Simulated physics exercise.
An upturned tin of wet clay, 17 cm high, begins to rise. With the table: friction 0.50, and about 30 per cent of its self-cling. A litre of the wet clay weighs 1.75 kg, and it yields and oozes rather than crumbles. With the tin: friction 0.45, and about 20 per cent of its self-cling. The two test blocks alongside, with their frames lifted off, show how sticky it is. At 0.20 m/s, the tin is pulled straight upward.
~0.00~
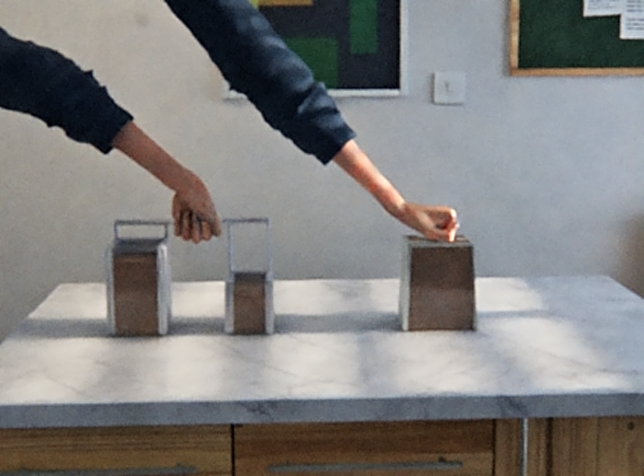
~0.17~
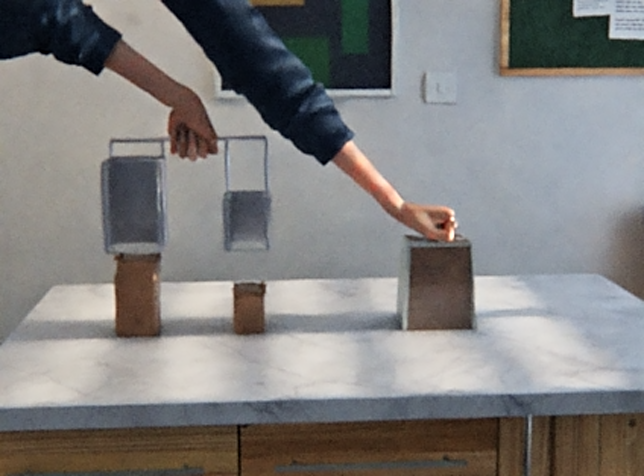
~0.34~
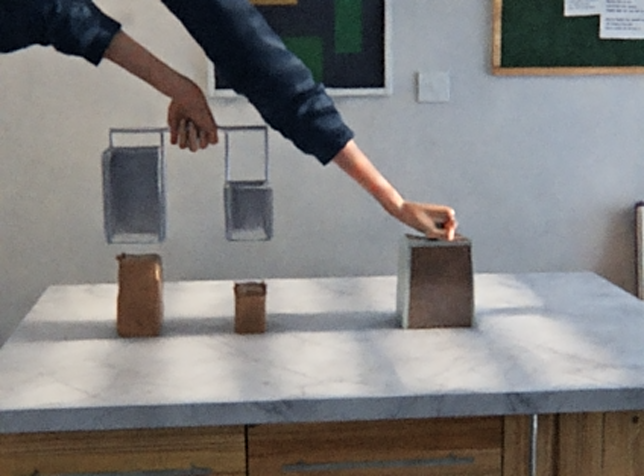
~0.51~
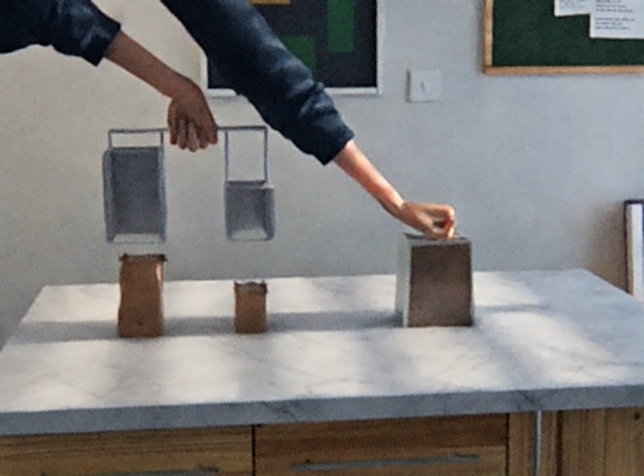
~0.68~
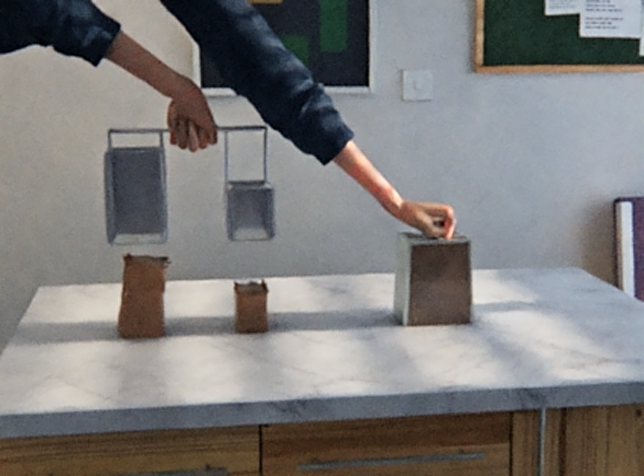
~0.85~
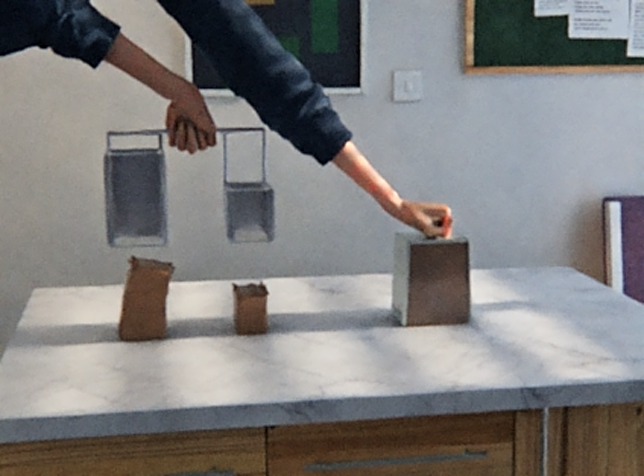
On a pale marble-topped table with wooden drawers, seen from the front, two dark-sleeved arms reach in from the upper left before a grey wall with a green noticeboard. The left hand lifts two joined grey metal moulds off a taller and a shorter brown block, then holds them above. The other hand grips an upturned tin at right, which barely moves, while the camera drifts slightly right.
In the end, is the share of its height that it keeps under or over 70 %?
Higher than 70 %.
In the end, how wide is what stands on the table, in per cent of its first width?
100 %.
By 1.25 s, the tin is up by 8.0 cm.
By 1.72 s, the tin is up by 17 cm; what stands on the table is 98 % of the tin's depth.
By 2.19 s, the tin is up by 27 cm; what stands on the table is 98 % of the tin's depth.
By 2.66 s, the tin is up by 29 cm; what stands on the table is 97 % of the tin's depth.
By 2.76 s, at the end, the tin is up by 29 cm; what stands on the table is 97 % of the tin's depth.
